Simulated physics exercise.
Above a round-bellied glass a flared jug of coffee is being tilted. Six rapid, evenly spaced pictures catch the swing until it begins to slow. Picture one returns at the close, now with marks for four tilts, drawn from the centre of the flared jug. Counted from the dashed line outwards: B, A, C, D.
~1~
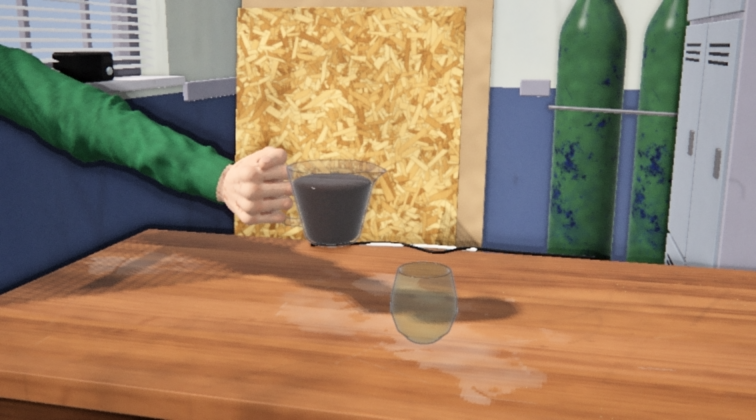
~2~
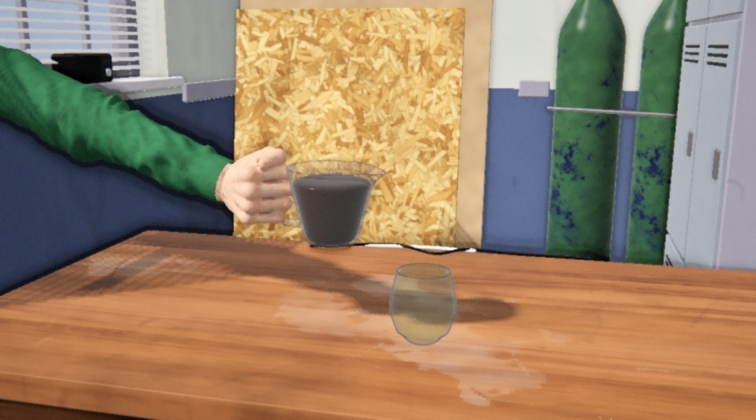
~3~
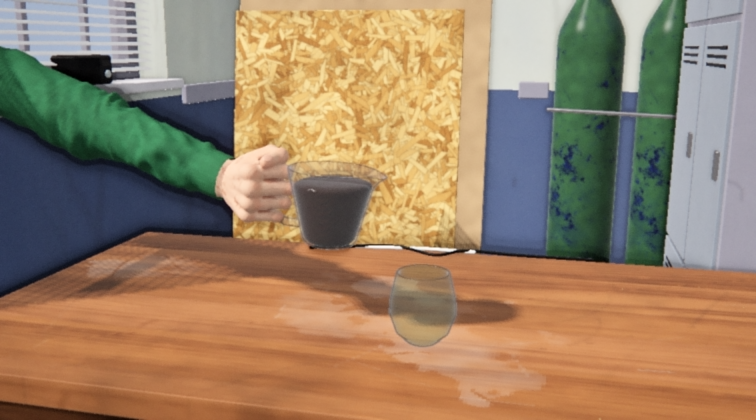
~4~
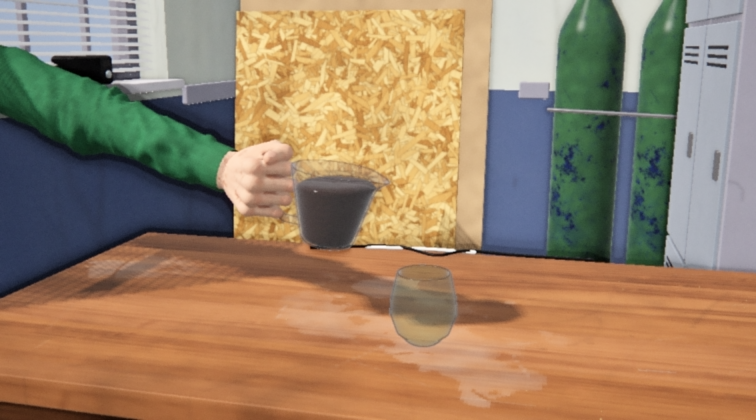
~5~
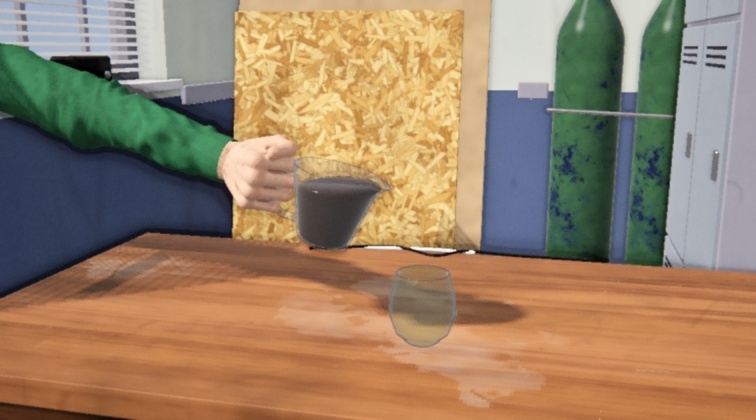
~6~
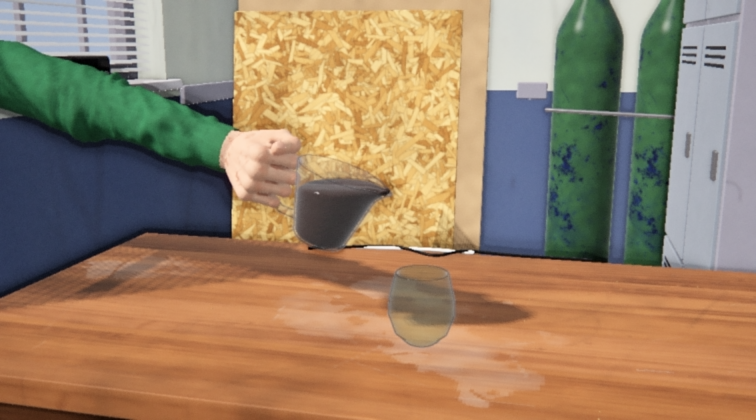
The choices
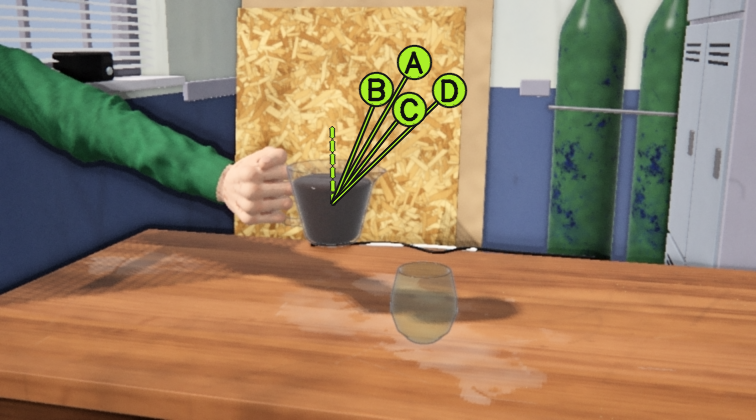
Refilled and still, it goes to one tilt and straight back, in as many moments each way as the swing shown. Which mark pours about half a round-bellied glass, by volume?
Best: D.
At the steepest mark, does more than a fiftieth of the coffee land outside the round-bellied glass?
No.
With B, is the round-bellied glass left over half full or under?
Under.
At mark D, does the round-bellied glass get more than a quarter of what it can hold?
Yes.
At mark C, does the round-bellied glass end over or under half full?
Under.
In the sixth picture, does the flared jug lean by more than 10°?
Yes.
In lime, A at (406, 77); B at (372, 106); C at (396, 121); D at (437, 102).
If A is chosen, the round-bellied glass ends with about 19 % of what it can hold.
If B is chosen, the round-bellied glass ends with about 7 % of what it can hold.
If C is chosen, the round-bellied glass ends with about 33 % of what it can hold.
If D is chosen, the round-bellied glass ends with about 48 % of what it can hold.
